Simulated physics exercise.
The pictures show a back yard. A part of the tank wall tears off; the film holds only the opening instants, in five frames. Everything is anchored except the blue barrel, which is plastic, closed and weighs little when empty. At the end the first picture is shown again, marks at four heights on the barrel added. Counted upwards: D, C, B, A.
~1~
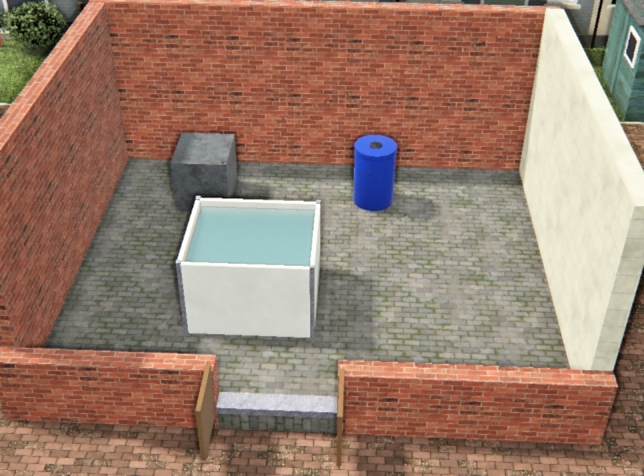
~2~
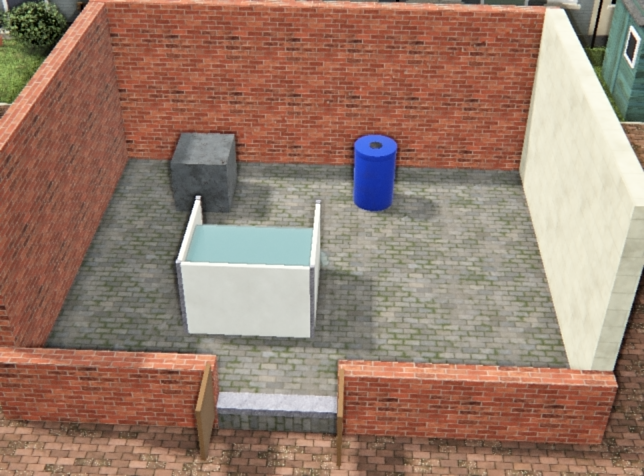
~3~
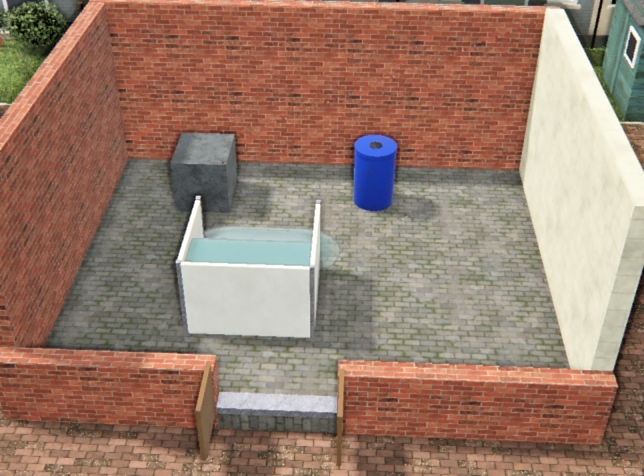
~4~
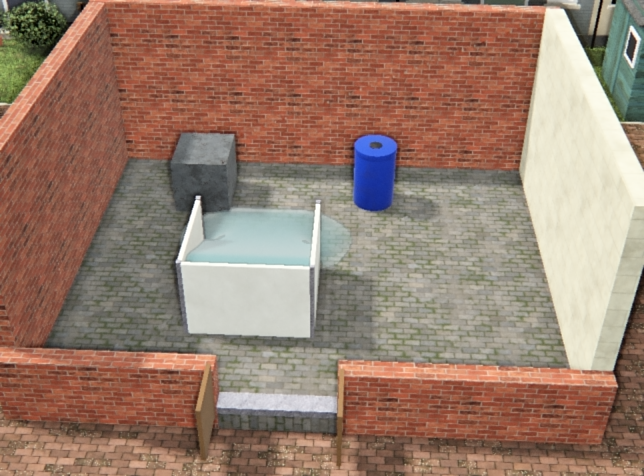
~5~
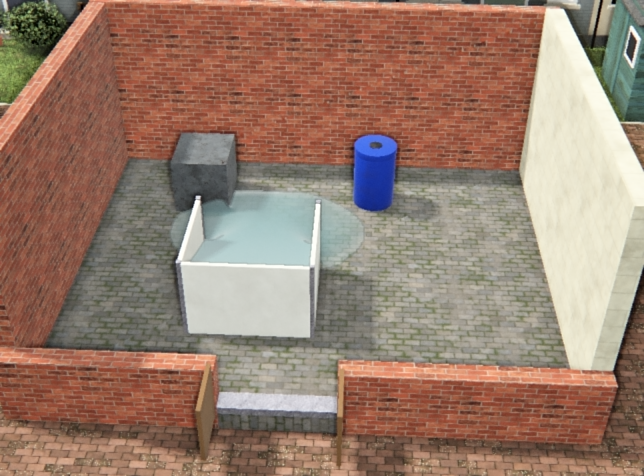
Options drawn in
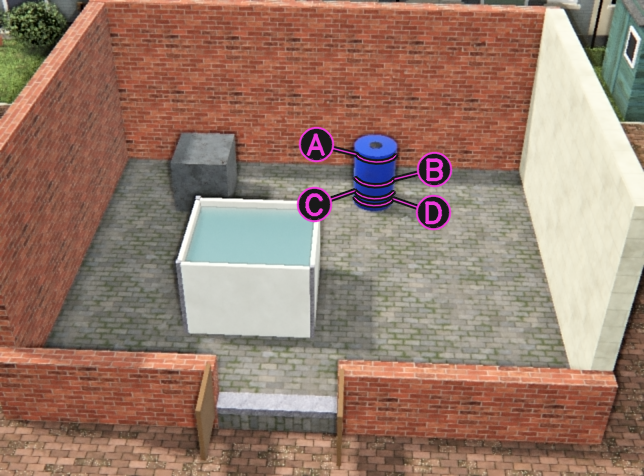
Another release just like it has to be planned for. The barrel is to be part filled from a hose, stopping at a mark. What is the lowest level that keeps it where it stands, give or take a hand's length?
B will do.
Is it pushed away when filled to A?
No.
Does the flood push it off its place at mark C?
Yes, that goes wrong.
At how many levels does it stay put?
Two.
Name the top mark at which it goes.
Mark C.
On the marked copy, A at (376, 162); B at (374, 185); C at (374, 198); D at (373, 205); from the bottom up D, C, B, A.
Choosing A, it does not move.
Choosing B, it does not move.
Choosing C, it is pushed about its own width away.
Choosing D, it is pushed about 6 times its own width away.
